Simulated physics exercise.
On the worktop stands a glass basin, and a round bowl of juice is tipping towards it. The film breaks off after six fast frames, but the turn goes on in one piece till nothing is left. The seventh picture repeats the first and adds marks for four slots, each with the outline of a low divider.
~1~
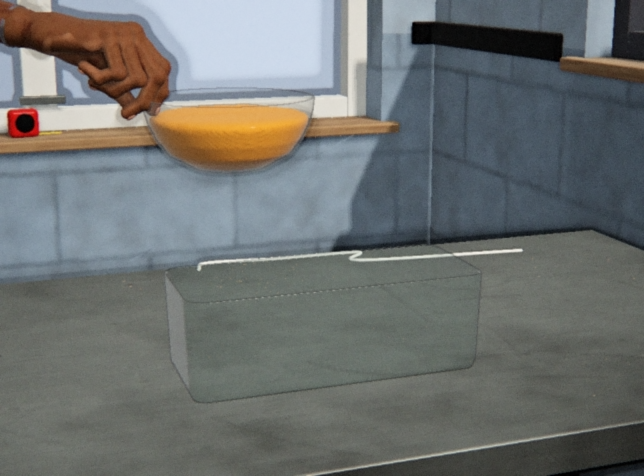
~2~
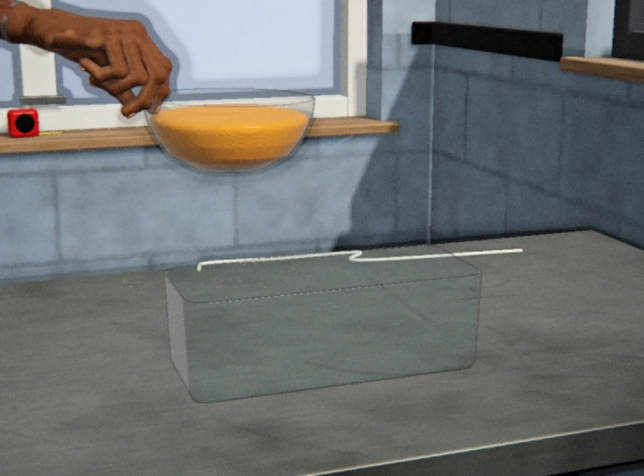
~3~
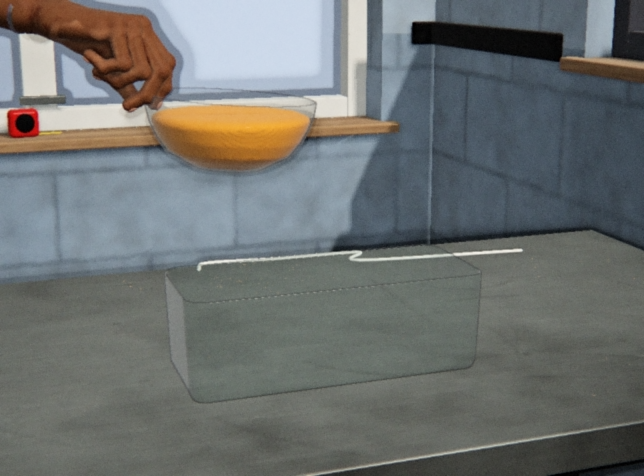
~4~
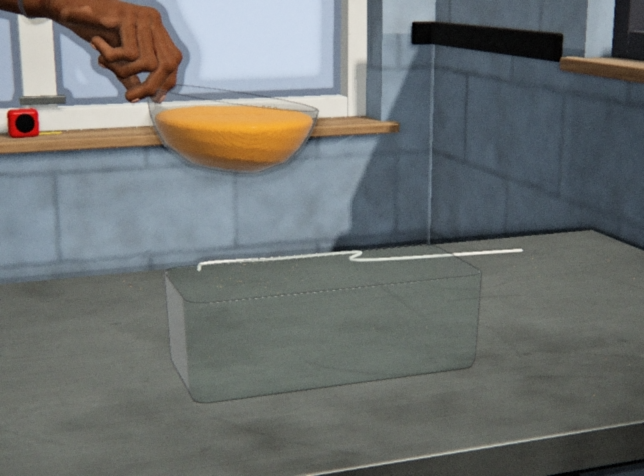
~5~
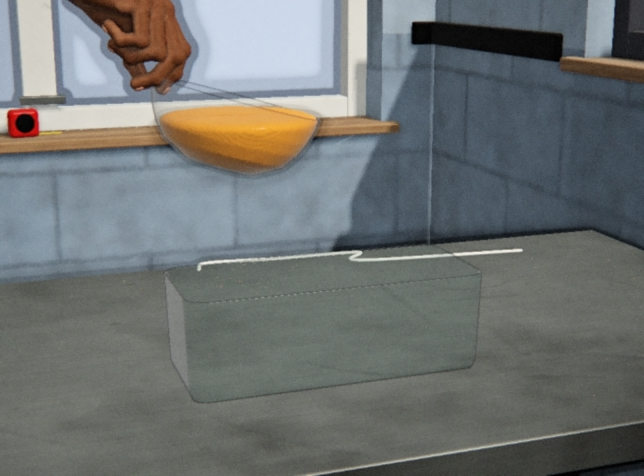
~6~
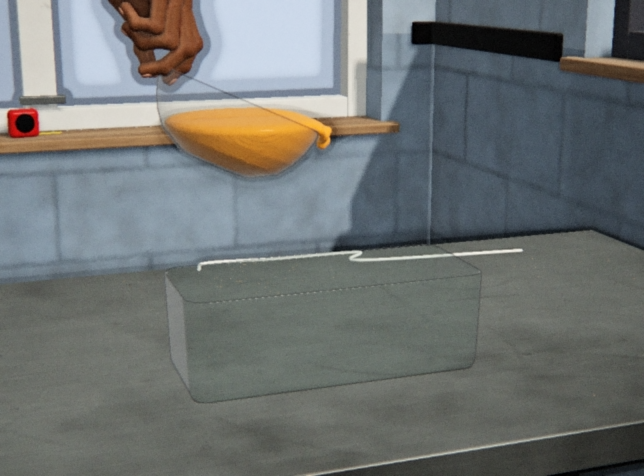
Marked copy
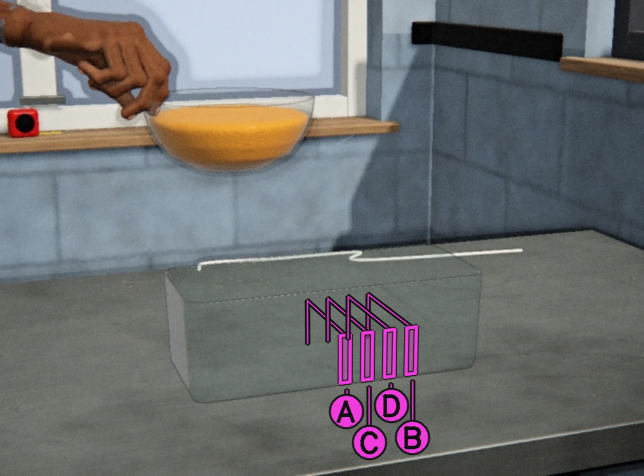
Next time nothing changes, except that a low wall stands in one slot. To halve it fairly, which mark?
D works best here.
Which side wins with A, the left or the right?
The right side.
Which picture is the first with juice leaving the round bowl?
Picture 6.
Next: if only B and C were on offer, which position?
Here it is position C.
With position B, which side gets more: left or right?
The left side.
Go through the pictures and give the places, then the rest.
Upright, lip at (308, 93); basin from (189, 403) to (474, 365); nothing has left yet.
Upright, lip at (308, 95); nothing has left yet.
Tipped about 4°, lip at (310, 99); nothing has left yet.
Tipped about 9°, lip at (312, 106); nothing has left yet.
Tipped about 16°, lip at (313, 117); nothing has left yet.
Tipped about 24°, lip at (314, 129); juice is over the lip, down to (315, 143).
On the marked copy, A at (346, 389); B at (412, 381); C at (369, 386); D at (391, 384).
If A is chosen, about 12 % ends left of the wall and 87 % right of it.
If B is chosen, about 85 % ends left of the wall and 14 % right of it.
If C is chosen, about 25 % ends left of the wall and 74 % right of it.
If D is chosen, about 47 % ends left of the wall and 52 % right of it.
